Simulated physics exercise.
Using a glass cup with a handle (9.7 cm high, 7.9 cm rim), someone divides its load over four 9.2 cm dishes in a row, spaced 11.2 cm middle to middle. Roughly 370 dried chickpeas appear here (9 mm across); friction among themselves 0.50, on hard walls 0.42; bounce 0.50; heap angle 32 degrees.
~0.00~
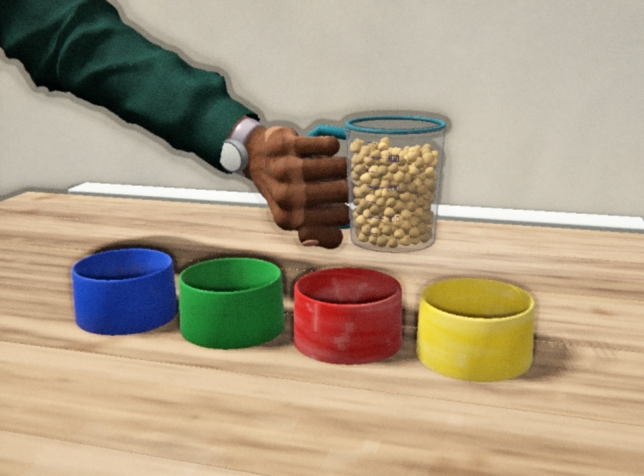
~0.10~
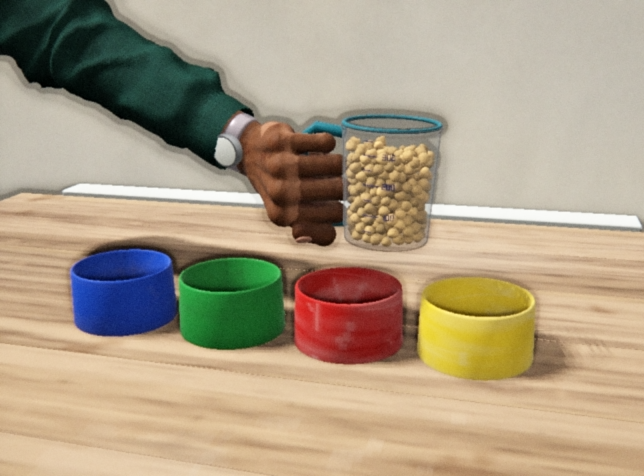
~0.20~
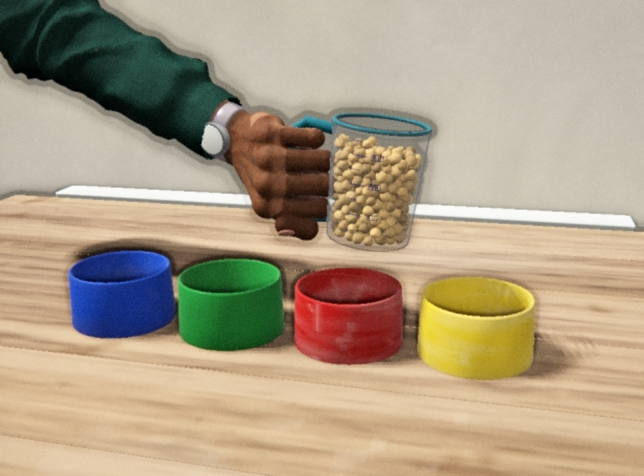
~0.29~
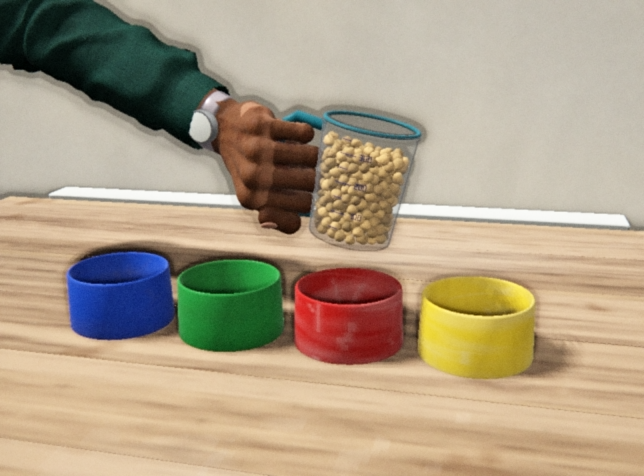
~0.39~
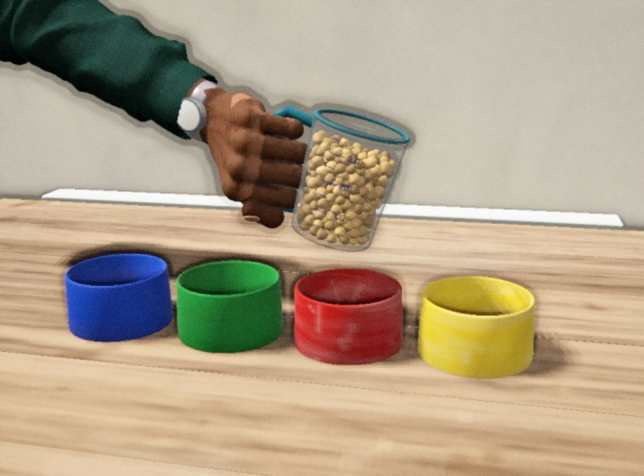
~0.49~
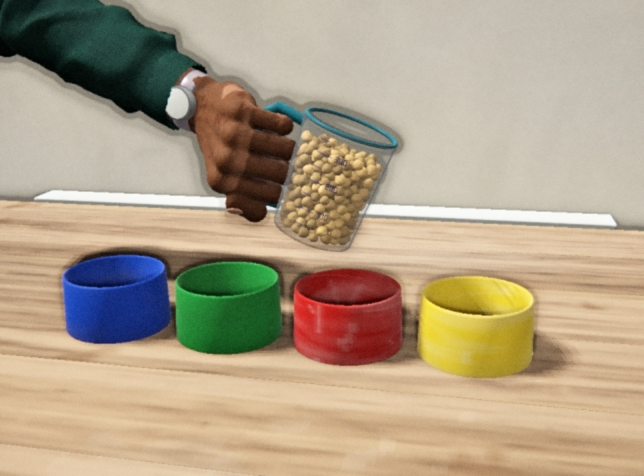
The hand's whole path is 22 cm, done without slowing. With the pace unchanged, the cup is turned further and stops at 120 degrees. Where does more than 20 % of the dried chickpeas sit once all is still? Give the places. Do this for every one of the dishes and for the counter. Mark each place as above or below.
Marks: Red below, blue below, green above, yellow below, counter below.
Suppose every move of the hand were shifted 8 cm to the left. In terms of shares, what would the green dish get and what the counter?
Shares would be green 0 and counter 10.
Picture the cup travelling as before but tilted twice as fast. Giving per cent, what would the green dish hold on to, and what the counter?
The green dish would get 50 and the counter 40.
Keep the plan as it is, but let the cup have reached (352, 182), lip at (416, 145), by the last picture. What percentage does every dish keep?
Red 0, blue 0, green 90, yellow 0.
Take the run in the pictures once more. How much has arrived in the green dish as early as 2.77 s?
I'd put it at about 95 % by that time.
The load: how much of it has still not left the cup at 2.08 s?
Some 95 per cent.
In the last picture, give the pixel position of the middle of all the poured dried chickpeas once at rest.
I'd say roughly (226, 299).
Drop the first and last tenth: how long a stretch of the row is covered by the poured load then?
It spans about 5 centimetres along the dishes.
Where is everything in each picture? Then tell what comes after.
The first frame shows cup at (394, 183), tilt 0 degrees, lip at (444, 126), moved 0.0 cm; middle of the pieces at (392, 187); yellow dish at (477, 298); red dish at (348, 286); green dish at (231, 275); blue dish at (123, 265).
The second frame shows cup at (389, 182), tilt 2 degrees, lip at (440, 127), moved 0.5 cm; middle of the pieces at (387, 186).
The third frame shows cup at (375, 182), tilt 7 degrees, lip at (430, 131), moved 1.7 cm; middle of the pieces at (372, 185).
The fourth frame shows cup at (361, 181), tilt 11 degrees, lip at (419, 135), moved 2.9 cm; middle of the pieces at (358, 184).
The fifth frame shows cup at (346, 181), tilt 16 degrees, lip at (408, 140), moved 4.1 cm; middle of the pieces at (344, 184).
The sixth frame shows cup at (332, 181), tilt 21 degrees, lip at (396, 146), moved 5.3 cm; middle of the pieces at (329, 184); yellow dish at (477, 296); red dish at (348, 287); green dish at (227, 279); blue dish at (115, 272). Its pace works out near 50 degrees a second; the hand travels 12 cm a second.
After 1.45 s, tilt 67 degrees; cup holds 100 %.
After 2.08 s, tilt 97 degrees; cup holds 95 %, green 5 %.
Then, at 2.77 s, tilt 120 degrees; cup holds 5 %, green 95 %.
By 3.3 s all is still; red 0 %, blue 0 %, green 100 %, yellow 0 %, counter 0 %.
